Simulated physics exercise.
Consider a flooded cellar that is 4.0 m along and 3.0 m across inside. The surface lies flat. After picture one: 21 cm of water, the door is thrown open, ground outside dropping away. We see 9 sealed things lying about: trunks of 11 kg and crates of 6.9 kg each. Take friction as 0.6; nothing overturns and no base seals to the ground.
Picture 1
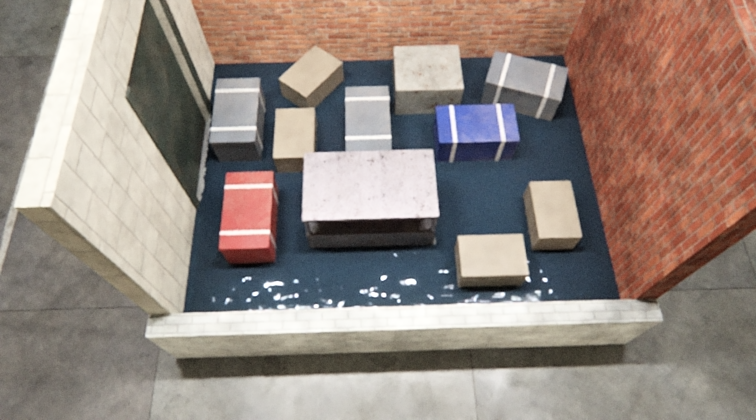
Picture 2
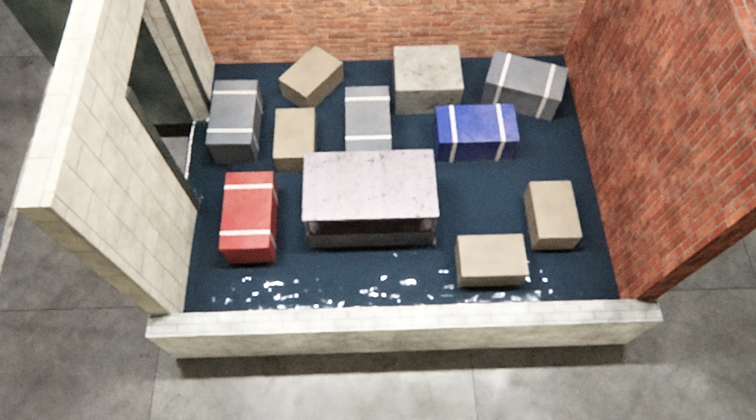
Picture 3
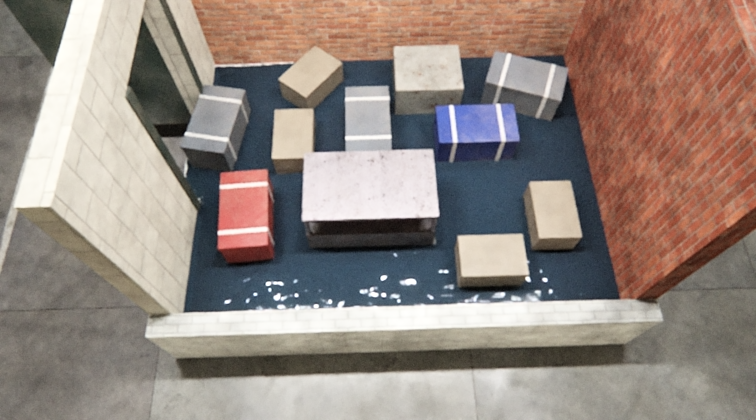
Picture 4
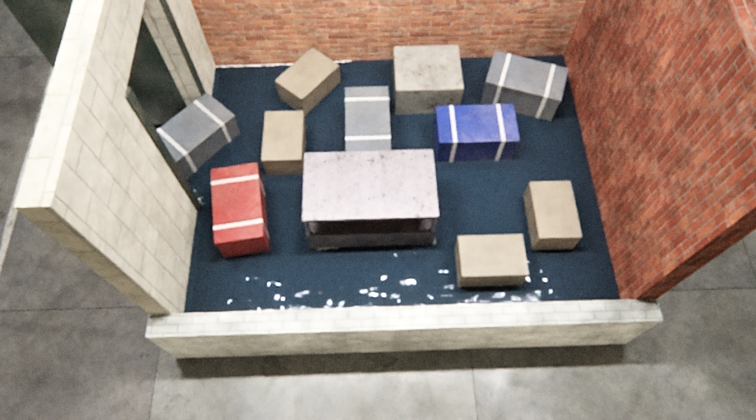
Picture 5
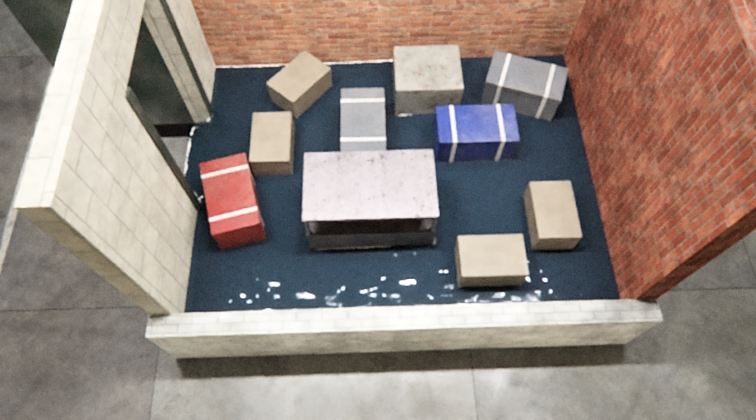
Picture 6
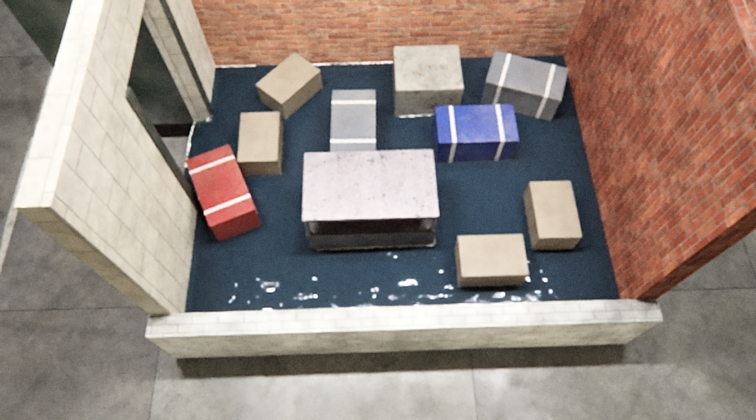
In a flooded cellar, a door opens, a grey trunk drifts out, and others shift left.
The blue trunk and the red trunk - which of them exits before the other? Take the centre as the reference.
I would say the red one.
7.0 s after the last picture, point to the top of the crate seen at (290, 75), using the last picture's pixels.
About (237, 80).
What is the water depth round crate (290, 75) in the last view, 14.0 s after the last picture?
Roughly 10 cm.
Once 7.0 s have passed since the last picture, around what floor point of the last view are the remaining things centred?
Centred roughly on (344, 167).
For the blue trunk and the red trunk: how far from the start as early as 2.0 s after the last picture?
Close to 60 cm for the first and 100 cm for the second.
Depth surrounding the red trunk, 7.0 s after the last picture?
About 10 cm.
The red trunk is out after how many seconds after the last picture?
9.5 s or so.
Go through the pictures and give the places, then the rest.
The first picture shows the blue trunk at (477, 123) floats; the red trunk at (247, 209), afloat; 21 cm deep round most things; 0 of 9 have shifted.
The second picture shows the blue trunk at (477, 123) floats; the red trunk at (247, 209) floats; 21 cm deep round most things; 0 of 9 have shifted.
The third picture shows the blue trunk at (477, 123), afloat; the red trunk at (243, 208) floats, 4 cm from its start; 21 cm deep round most things; 1 of 9 have shifted.
The fourth picture shows the blue trunk at (477, 123), afloat; the red trunk at (236, 202), afloat, 15 cm from its start; 21 cm deep round most things; 3 of 9 have shifted.
The fifth picture shows the blue trunk at (477, 123) floats; the red trunk at (229, 192), afloat, 28 cm from its start; about 2120 L in view; 4 of 9 have shifted.
The sixth picture shows the blue trunk at (476, 123) floats; the red trunk at (220, 184) floats, 42 cm from its start; about 2070 L in view; 5 of 9 have shifted.
Then, 2.0 s after the last picture the blue trunk is near (419, 122), 0.6 m from its start, afloat; the red trunk is near (180, 164), 0.9 m from its start, afloat; 1 of 9 are out; 8 afloat.
Then, 7.0 s after the last picture the blue trunk is near (318, 115), 1.6 m from its start, afloat; the red trunk is near (193, 156), 0.9 m from its start, afloat; 2 of 9 are out; 7 afloat.
Then, 14.0 s after the last picture the blue trunk is near (250, 104), 2.4 m from its start, afloat; the red trunk has gone out (9.6 s after the last picture); 4 of 9 are out; 5 afloat.
Then, 18.0 s after the last picture the blue trunk has gone out (16.8 s after the last picture); the red trunk has gone out (9.6 s after the last picture); 5 of 9 are out; 4 afloat.
